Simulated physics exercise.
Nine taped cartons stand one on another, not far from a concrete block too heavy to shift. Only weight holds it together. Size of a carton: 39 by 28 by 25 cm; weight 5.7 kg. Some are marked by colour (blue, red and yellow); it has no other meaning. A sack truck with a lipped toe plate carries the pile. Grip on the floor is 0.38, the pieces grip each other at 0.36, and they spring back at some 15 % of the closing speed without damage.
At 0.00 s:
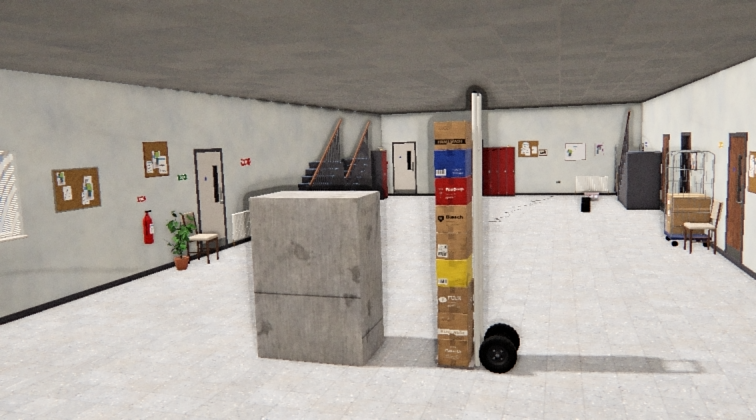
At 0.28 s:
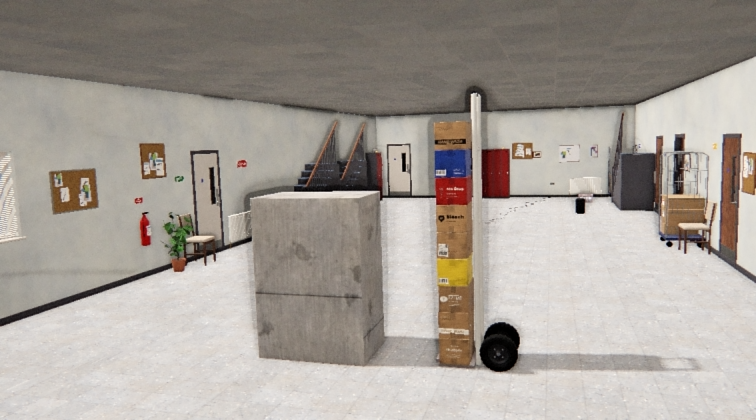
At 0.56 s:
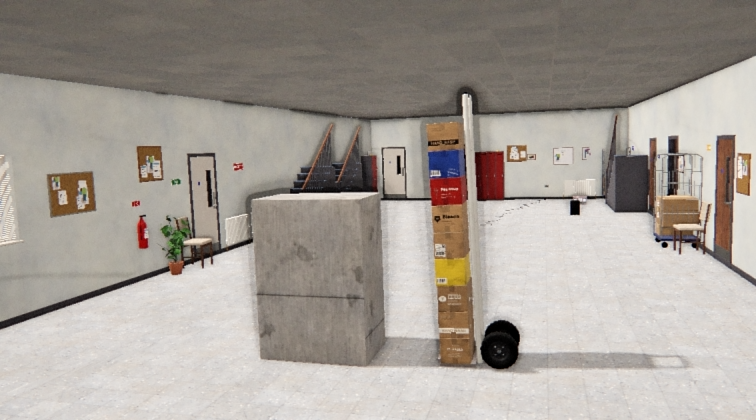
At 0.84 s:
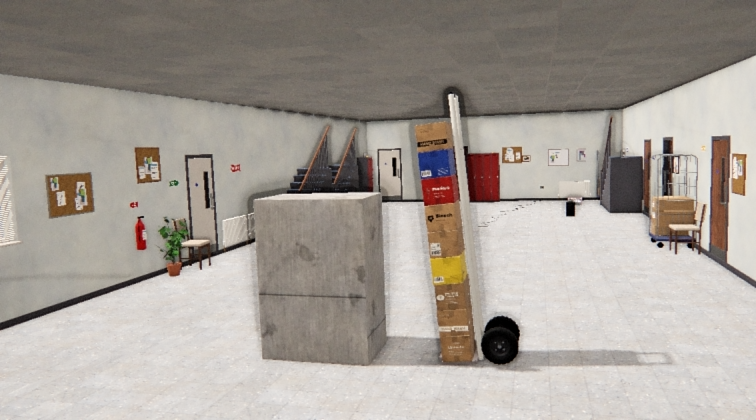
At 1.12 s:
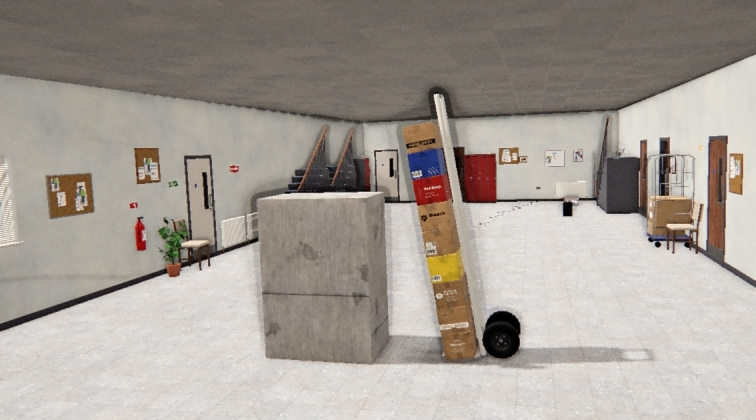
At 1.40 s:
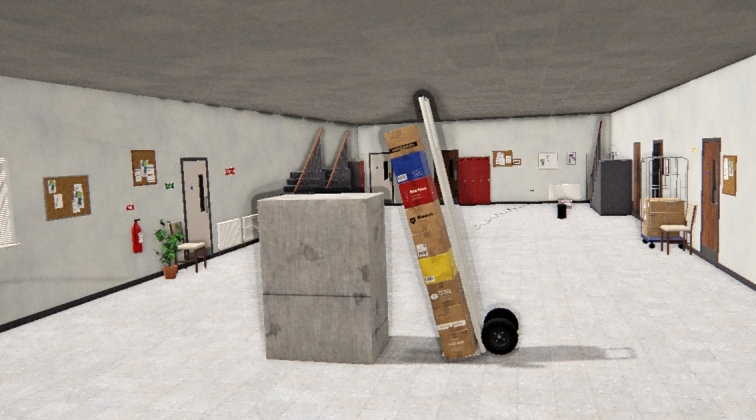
A sack truck with a tall pale frame and black wheels stands in the middle of a white-floored, grey-walled hall, seen from the front at about standing height. It carries a narrow pile of brown, blue, red and yellow cartons, with a grey concrete block to the left and stairs and doors behind. The truck and pile start upright, then lean steadily leftward together toward the block as the camera shifts slightly.
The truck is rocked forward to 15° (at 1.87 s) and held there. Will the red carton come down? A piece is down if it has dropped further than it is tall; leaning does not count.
The red carton holds its level.
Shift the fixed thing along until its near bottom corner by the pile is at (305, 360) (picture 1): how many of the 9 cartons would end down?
Then 6.
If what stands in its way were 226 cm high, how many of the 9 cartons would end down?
Then 0.
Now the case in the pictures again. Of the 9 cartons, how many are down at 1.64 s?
By then 0.
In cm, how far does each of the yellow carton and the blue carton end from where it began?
Yellow 40, blue 110.
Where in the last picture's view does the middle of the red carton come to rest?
At about (391, 198).
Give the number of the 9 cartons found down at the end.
The count is 1.
After 1.50 s, none of the 9 cartons down, 9 disturbed; red carton 16° from how it stood; blue carton 16° from how it stood.
After 1.64 s, none of the 9 cartons down, 9 disturbed; red carton 21° from how it stood; blue carton 21° from how it stood.
After 1.80 s, none of the 9 cartons down, 9 disturbed; red carton 26° from how it stood; blue carton 29° from how it stood, 11 cm lower.
After 2.22 s, 1 of the 9 cartons down; red carton 21° from how it stood; blue carton on its side.
In the end (2.9 s), 1 of the 9 cartons down; red carton 21° from how it stood; blue carton on its side; yellow carton 27° from how it stood. From the last view, middles, red carton near (391, 198), blue carton near (351, 182).
